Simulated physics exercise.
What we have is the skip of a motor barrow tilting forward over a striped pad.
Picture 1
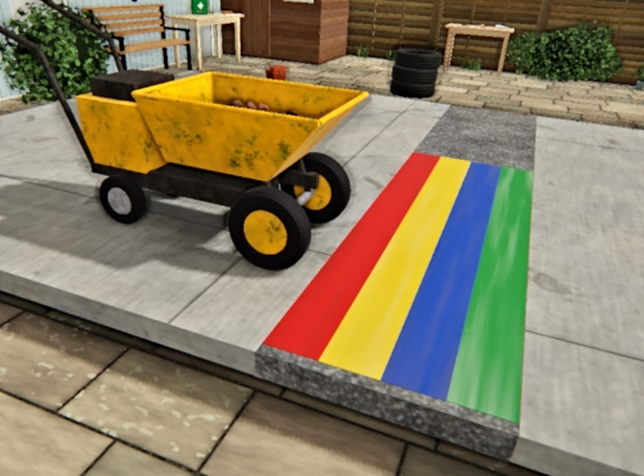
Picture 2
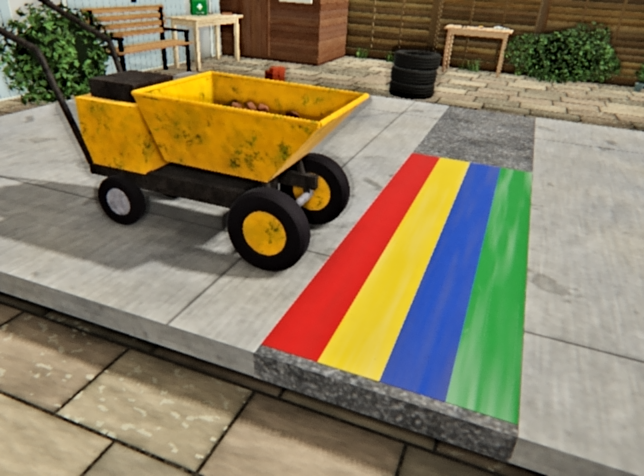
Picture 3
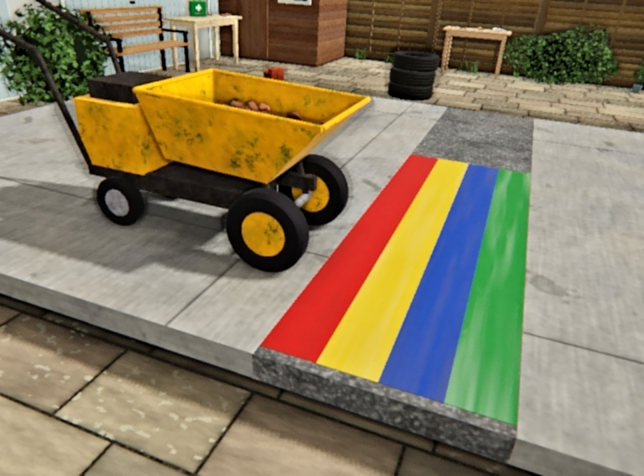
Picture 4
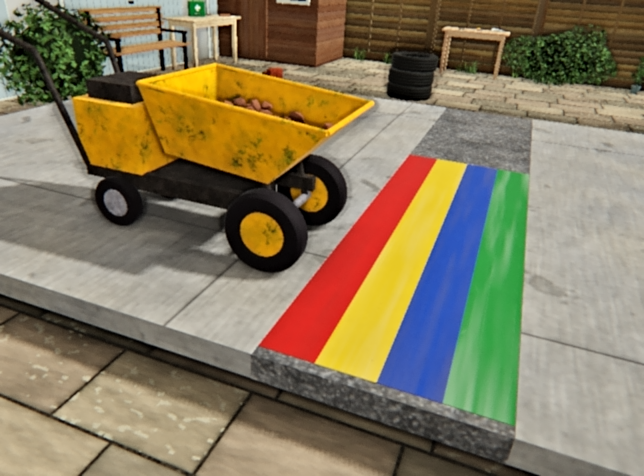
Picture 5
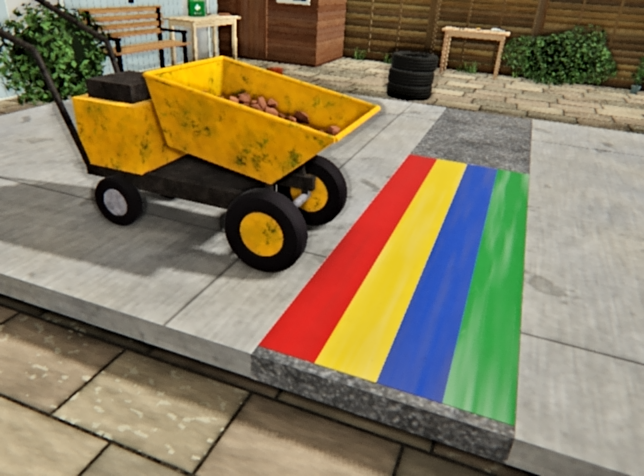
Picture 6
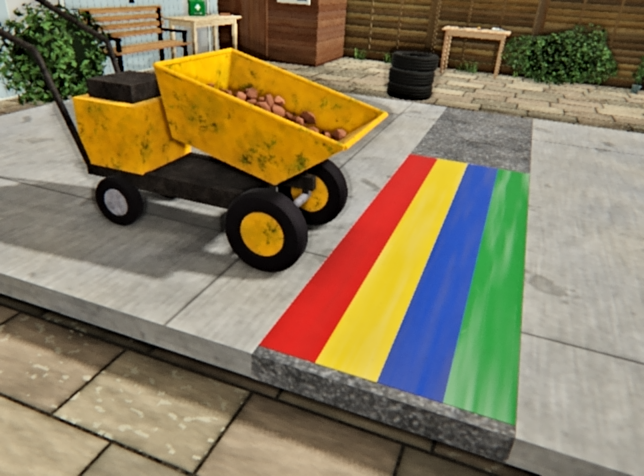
On a paved yard, a yellow barrow's skip of brown lumps sits level beside a pad striped red, yellow, blue and green, then tilts a little forward to the right, its back rising while the wheels stay put.
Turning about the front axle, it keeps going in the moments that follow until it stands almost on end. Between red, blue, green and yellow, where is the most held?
On blue.
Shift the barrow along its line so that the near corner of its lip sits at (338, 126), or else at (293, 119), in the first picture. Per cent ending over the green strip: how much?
You'd get around 20 in a hundred, then 10 in a hundred.
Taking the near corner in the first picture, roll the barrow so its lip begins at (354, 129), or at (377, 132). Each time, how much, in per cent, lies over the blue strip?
Estimates, in order: 40 % then 20 %.
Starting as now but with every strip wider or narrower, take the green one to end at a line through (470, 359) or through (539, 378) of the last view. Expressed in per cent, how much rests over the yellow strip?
Shares: About 10 per cent; about 30 per cent.
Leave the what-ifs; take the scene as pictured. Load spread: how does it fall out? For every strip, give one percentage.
The red strip takes 0 per cent, the yellow strip 20, the blue strip 40 and the green strip 15.
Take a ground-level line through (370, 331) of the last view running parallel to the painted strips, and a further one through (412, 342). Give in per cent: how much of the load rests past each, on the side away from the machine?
The first comes to 80 %, the second to 40 %.
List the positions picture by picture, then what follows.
Lip of the skip near (319, 123), level; top of the load near (243, 119), lumps of rubble; red strip near (320, 309); yellow strip near (372, 323); blue strip near (429, 339); green strip near (490, 356), in the first frame.
Lip of the skip near (320, 125), level; top of the load near (243, 120), in the second frame.
Lip of the skip near (322, 129), tipped barely; top of the load near (223, 116), in the third frame.
Lip of the skip near (327, 134), tipped barely; top of the load near (226, 113), in the fourth frame.
Lip of the skip near (335, 140), tipped a little; top of the load near (231, 109), in the fifth frame.
Lip of the skip near (344, 148), tipped a little; top of the load near (227, 98); red strip near (316, 310); yellow strip near (369, 325); blue strip near (426, 341); green strip near (487, 358), in the sixth frame.
Shortly afterwards, skip tipped steeply; the whole lot in the skip.
Next, skip tipped steeply; the bulk in the skip; a little over the yellow strip; a little over the blue strip; only a few over the green strip.
Some moments later, skip tipped right over; near a quarter in the skip; near a quarter over the yellow strip; near a third over the blue strip; a little over the green strip; only a few off the paint.
In the end, skip tipped right over; near a quarter in the skip; none at all over the red strip; near a quarter over the yellow strip; near a third over the blue strip; a little over the green strip; a little off the paint.
